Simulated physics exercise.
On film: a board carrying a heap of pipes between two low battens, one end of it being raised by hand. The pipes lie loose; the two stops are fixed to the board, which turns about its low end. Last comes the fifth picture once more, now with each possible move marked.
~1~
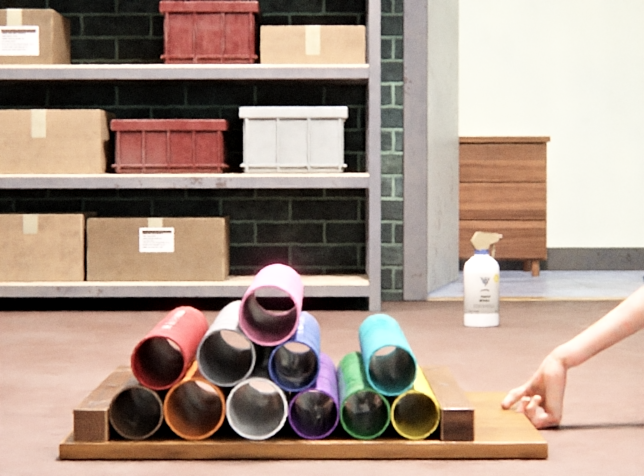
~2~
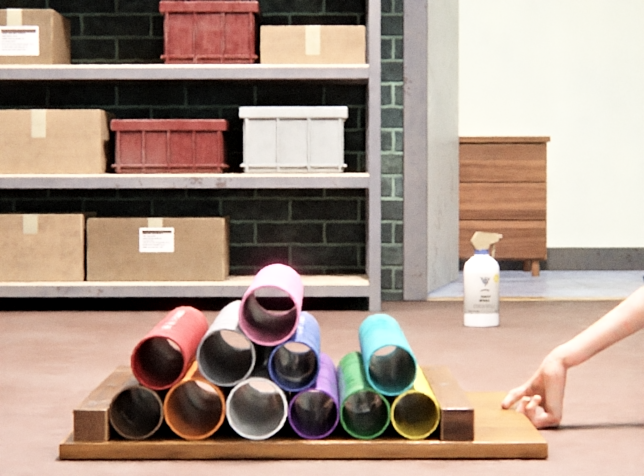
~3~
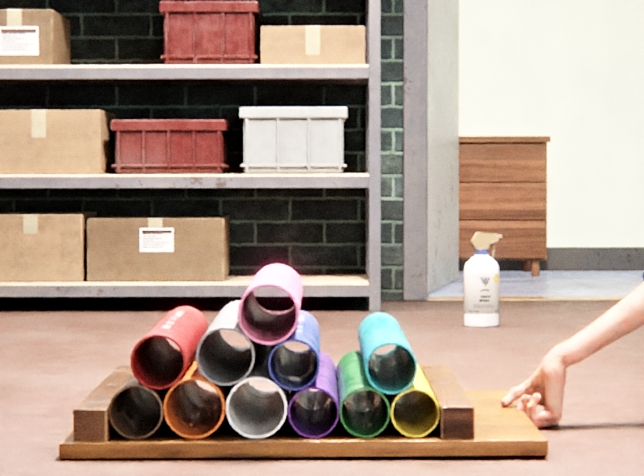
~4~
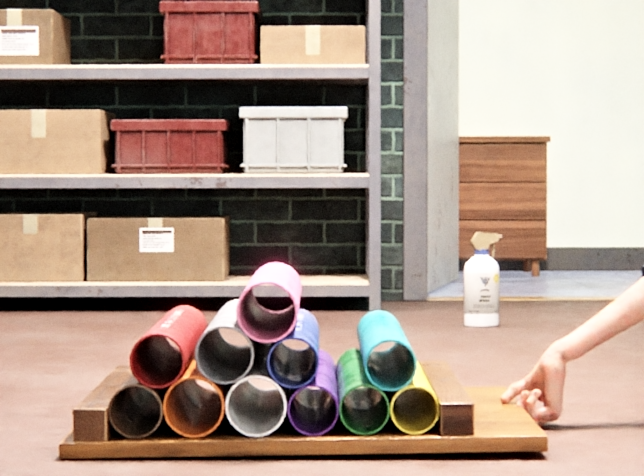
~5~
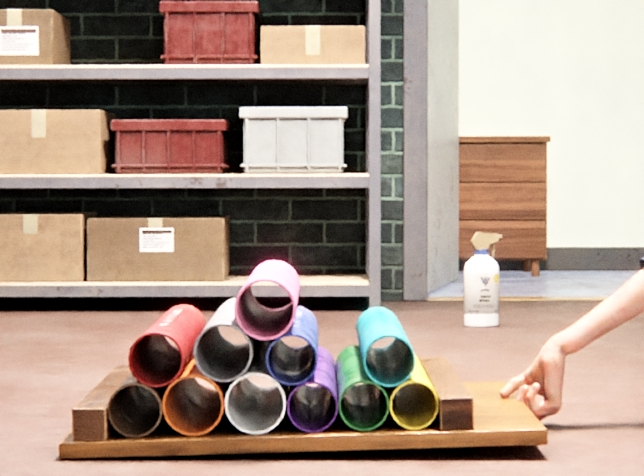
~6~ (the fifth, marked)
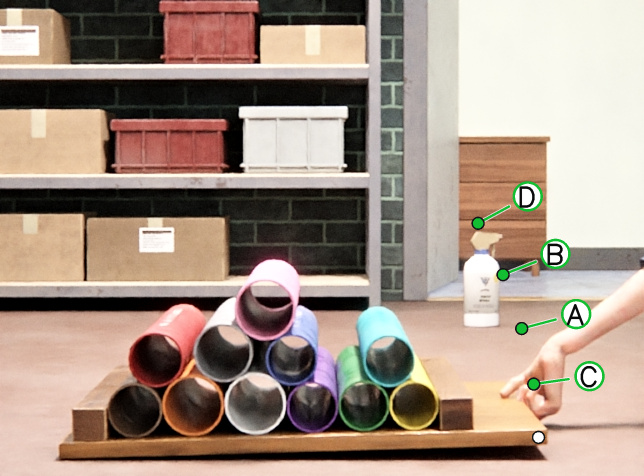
A hand at the right end of a wooden board stays almost still at first, fingers bent against its edge, while colourful pipes sit stacked between two low battens. Then the hand lifts that end very slightly, tilting the board a little, and the pipes barely shift within their heap.
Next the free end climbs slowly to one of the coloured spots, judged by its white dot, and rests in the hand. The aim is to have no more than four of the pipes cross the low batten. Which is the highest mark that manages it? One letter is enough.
The highest mark that will do is D.
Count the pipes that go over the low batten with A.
With A, none.
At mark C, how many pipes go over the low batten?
The count is none.
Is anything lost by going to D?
Yes.
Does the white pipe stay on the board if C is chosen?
The white pipe: Yes.
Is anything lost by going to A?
At A: No.
On the marked copy, A at (522, 329); B at (503, 275); C at (534, 384); D at (478, 223); the white dot at (538, 438).
With D. Early on, board at 17°.
Further on, board at 28°.
At the end, board at 28°, three over the low batten (red, grey, pink).
As for the rest, A none over the low batten; B none over the low batten; C none over the low batten.
